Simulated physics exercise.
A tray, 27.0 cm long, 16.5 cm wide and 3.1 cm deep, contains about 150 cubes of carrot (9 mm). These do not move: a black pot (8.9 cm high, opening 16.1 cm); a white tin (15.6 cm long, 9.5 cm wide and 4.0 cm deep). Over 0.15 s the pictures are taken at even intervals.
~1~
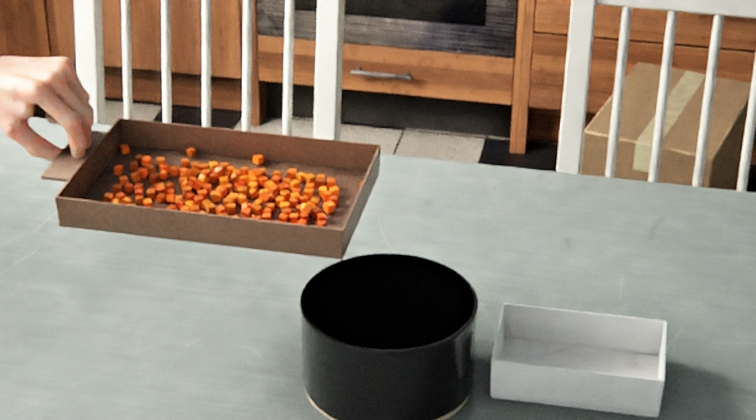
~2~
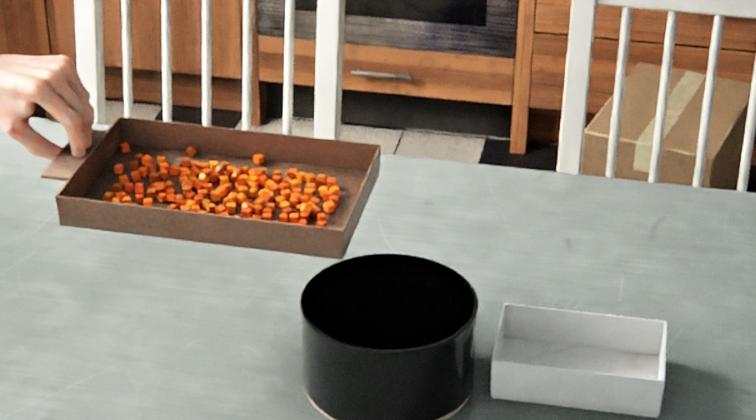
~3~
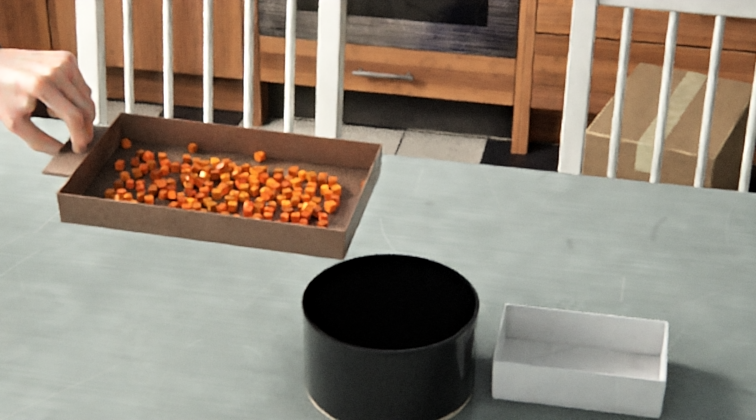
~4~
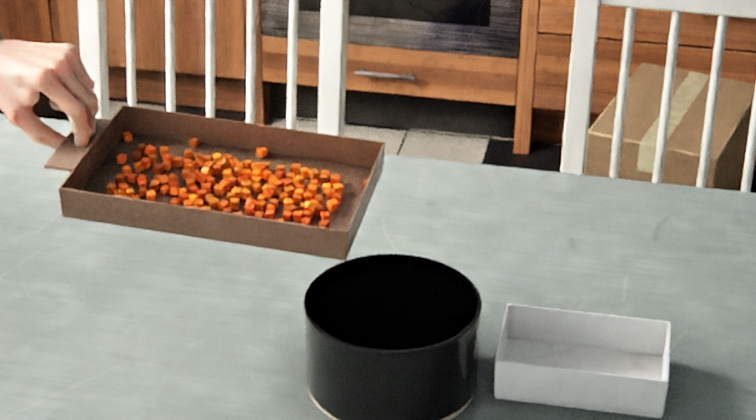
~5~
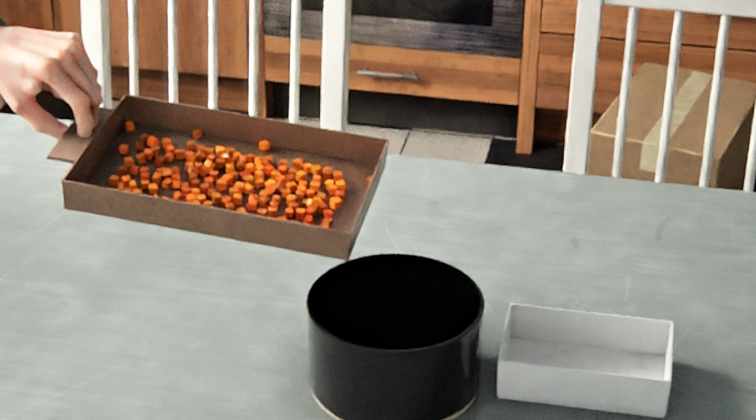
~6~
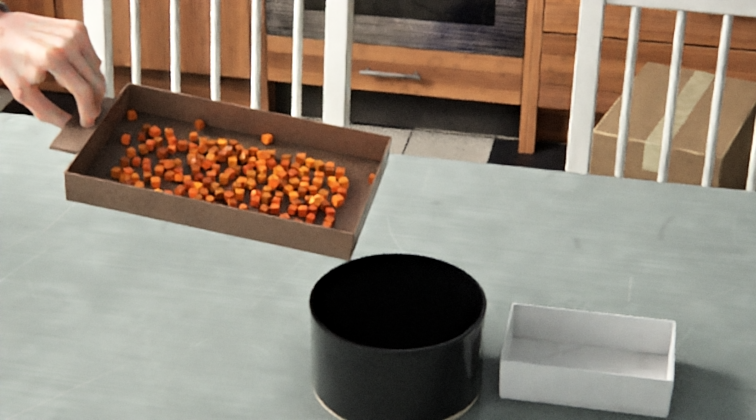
At the start, a hand at the left holds a brown tray of small orange carrot cubes level above a table with a black pot and a white tin. The tray stays almost still, then its left end rises slightly, leaving it gently tilted down toward the front right.
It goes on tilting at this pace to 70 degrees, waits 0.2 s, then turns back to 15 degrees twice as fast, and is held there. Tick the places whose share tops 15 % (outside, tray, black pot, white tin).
Outside everything: Not ticked; tray: Ticked; black pot: Ticked; white tin: Not ticked.
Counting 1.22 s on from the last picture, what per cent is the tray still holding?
Roughly 65 %.
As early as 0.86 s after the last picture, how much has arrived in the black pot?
20 per cent.
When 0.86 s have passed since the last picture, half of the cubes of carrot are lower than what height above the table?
About 18 cm.
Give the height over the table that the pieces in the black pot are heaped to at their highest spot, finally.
About 2.0 cm.
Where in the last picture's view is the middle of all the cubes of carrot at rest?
Somewhere near pixel (338, 233) of the final view.
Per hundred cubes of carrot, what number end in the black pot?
That works out to near 30 in a hundred.
Then, 0.47 s after the last picture, tilt 49 degrees; tray 100 %; middle of all pieces near (284, 152).
Then, 0.86 s after the last picture, tilt 70 degrees; tray 75 %, black pot 20 %; middle of all pieces near (349, 242).
Then, 1.22 s after the last picture, tilt 37 degrees; tray 65 %, black pot 30 %; middle of all pieces near (351, 269).
Then, 1.56 s after the last picture, tilt 15 degrees; tray 65 %, black pot 30 %; middle of all pieces near (349, 277).
In the end, outside 0 %, tray 65 %, black pot 30 %, white tin 0 %.
